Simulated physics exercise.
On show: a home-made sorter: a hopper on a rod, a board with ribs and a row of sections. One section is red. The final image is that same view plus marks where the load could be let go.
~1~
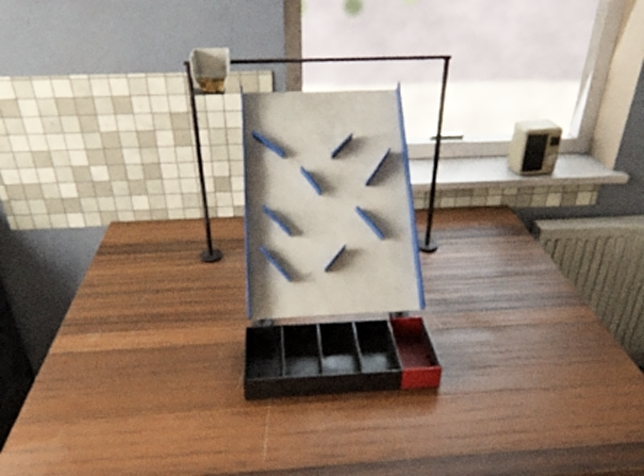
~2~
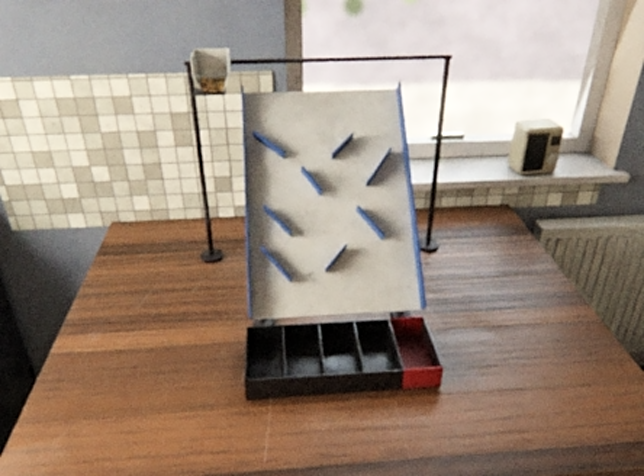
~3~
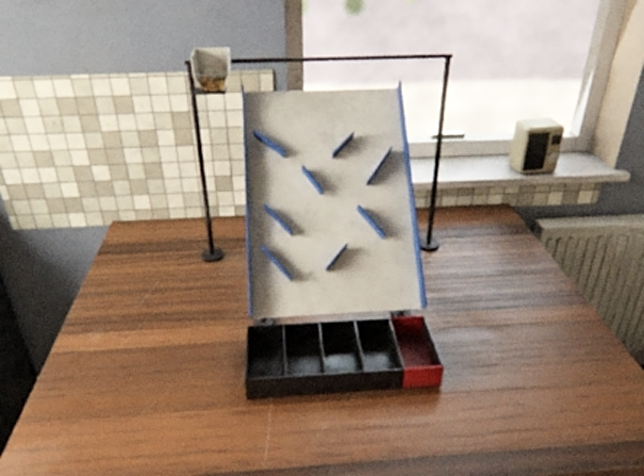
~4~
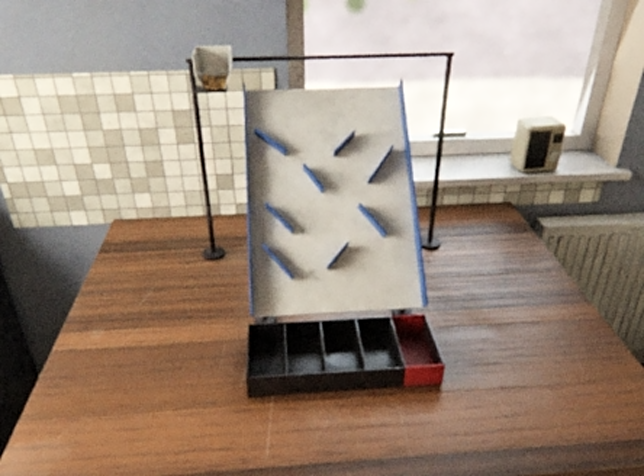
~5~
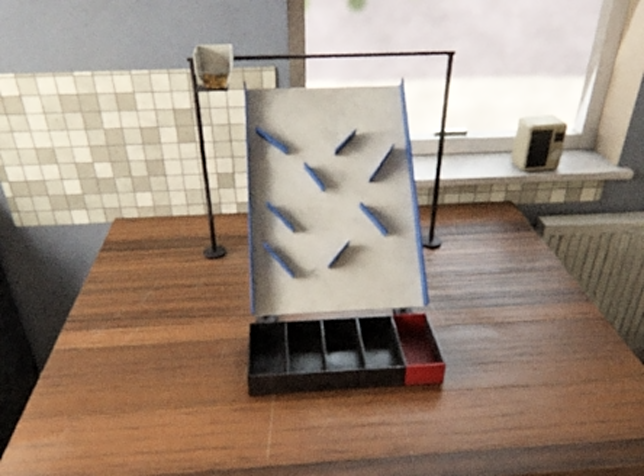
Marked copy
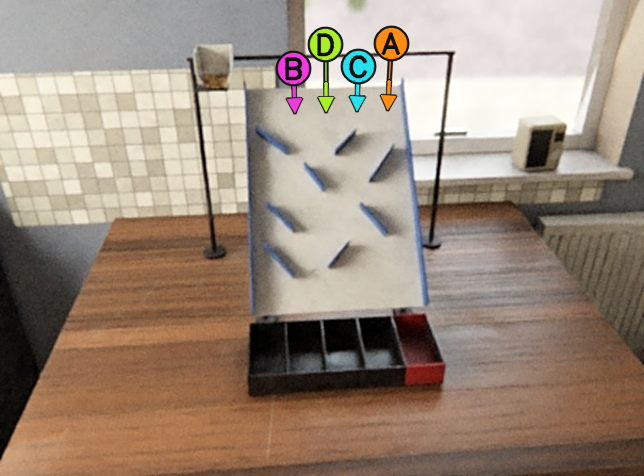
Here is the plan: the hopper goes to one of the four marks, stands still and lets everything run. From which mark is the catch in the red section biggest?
Go for A.
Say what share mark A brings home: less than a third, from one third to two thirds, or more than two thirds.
It is from one third to two thirds.
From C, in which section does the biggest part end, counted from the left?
The second.
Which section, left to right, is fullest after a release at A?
The fifth from the left.
On the marked copy, mark A meets the board at (387, 104); mark B meets the board at (294, 107); mark C meets the board at (357, 105); mark D meets the board at (326, 106).
With A, about half in the red section, about a third in other sections, a small part outside the box.
With B, a small part in the red section, most in other sections, a small part outside the box.
With C, about a quarter in the red section, most in other sections.
With D, a small part in the red section, most in other sections, a small part outside the box.
